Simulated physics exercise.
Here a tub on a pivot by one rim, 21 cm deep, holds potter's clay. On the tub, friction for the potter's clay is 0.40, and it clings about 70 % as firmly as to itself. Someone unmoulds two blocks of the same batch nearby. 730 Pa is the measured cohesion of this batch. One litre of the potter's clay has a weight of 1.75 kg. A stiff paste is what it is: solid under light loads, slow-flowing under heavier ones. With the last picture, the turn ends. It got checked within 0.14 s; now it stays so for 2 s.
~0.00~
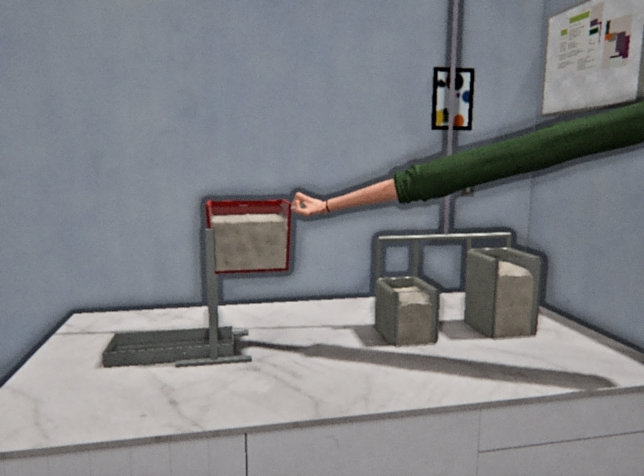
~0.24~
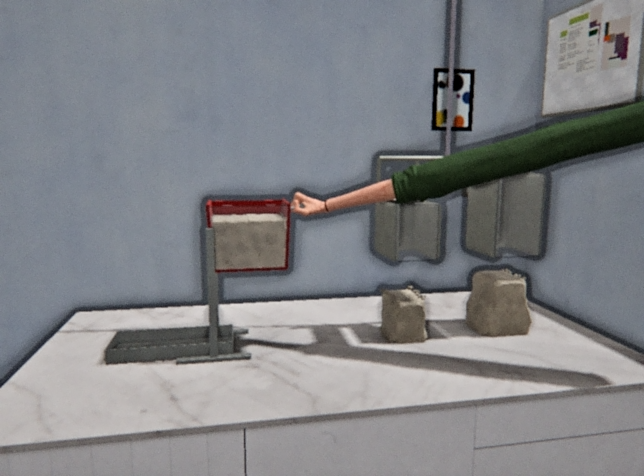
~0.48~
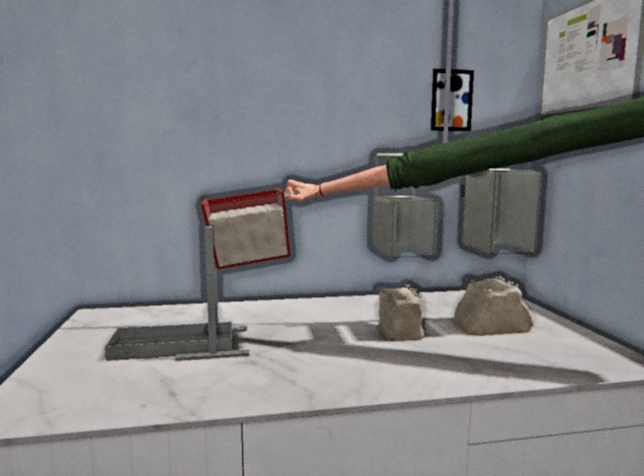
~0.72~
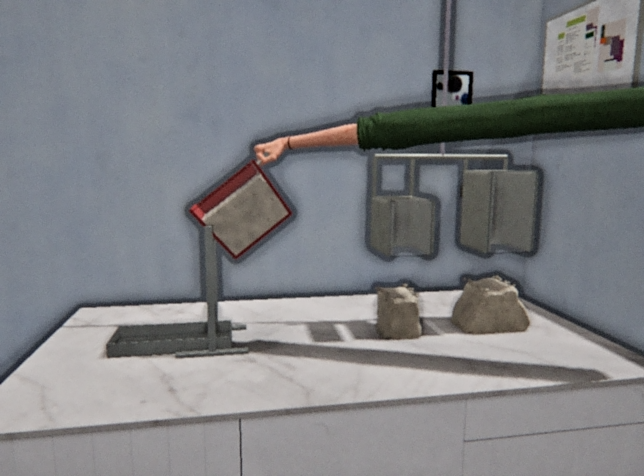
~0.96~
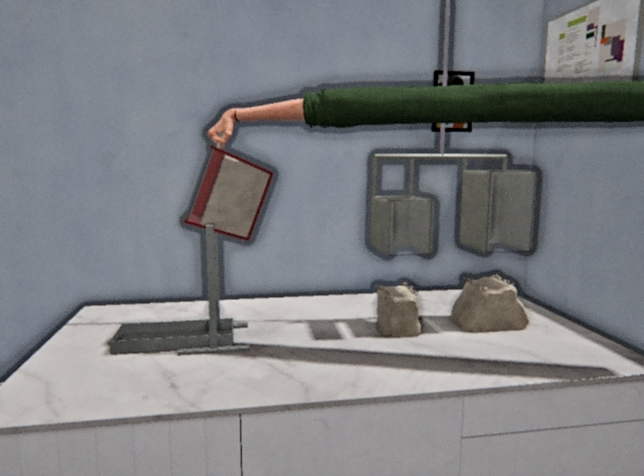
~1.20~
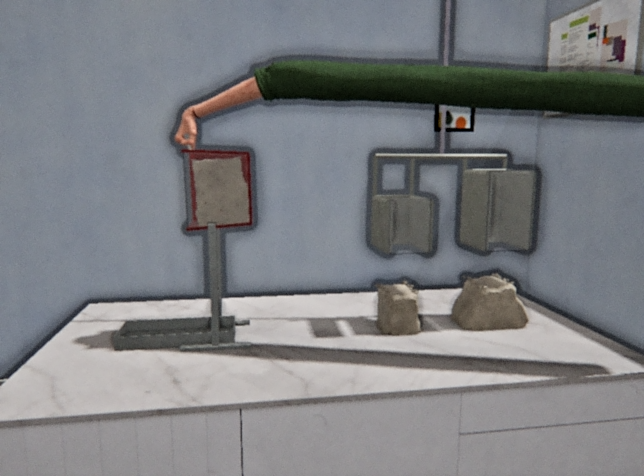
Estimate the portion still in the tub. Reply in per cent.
Roughly 44 per cent remains.
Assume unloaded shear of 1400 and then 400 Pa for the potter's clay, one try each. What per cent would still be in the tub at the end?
Expect about 100 in a hundred, then about 45 in a hundred.
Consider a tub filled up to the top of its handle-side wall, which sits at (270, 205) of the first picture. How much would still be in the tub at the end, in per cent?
100 %.
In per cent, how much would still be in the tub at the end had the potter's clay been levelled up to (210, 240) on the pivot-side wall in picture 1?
About 65 per cent.
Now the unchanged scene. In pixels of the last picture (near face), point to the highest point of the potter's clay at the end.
About (233, 188).
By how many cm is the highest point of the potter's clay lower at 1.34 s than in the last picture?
I reckon it's close to 3 cm.
By 1.34 s, the tub is at 91 degrees and holds 97 %.
By 1.51 s, the tub is at 91 degrees and holds 70 %.
By 1.68 s, the tub is at 91 degrees and holds 50 %.
By 1.85 s, the tub is at 91 degrees and holds 44 %.
By 3.20 s, at the end, the tub is at 91 degrees and holds 44 %.
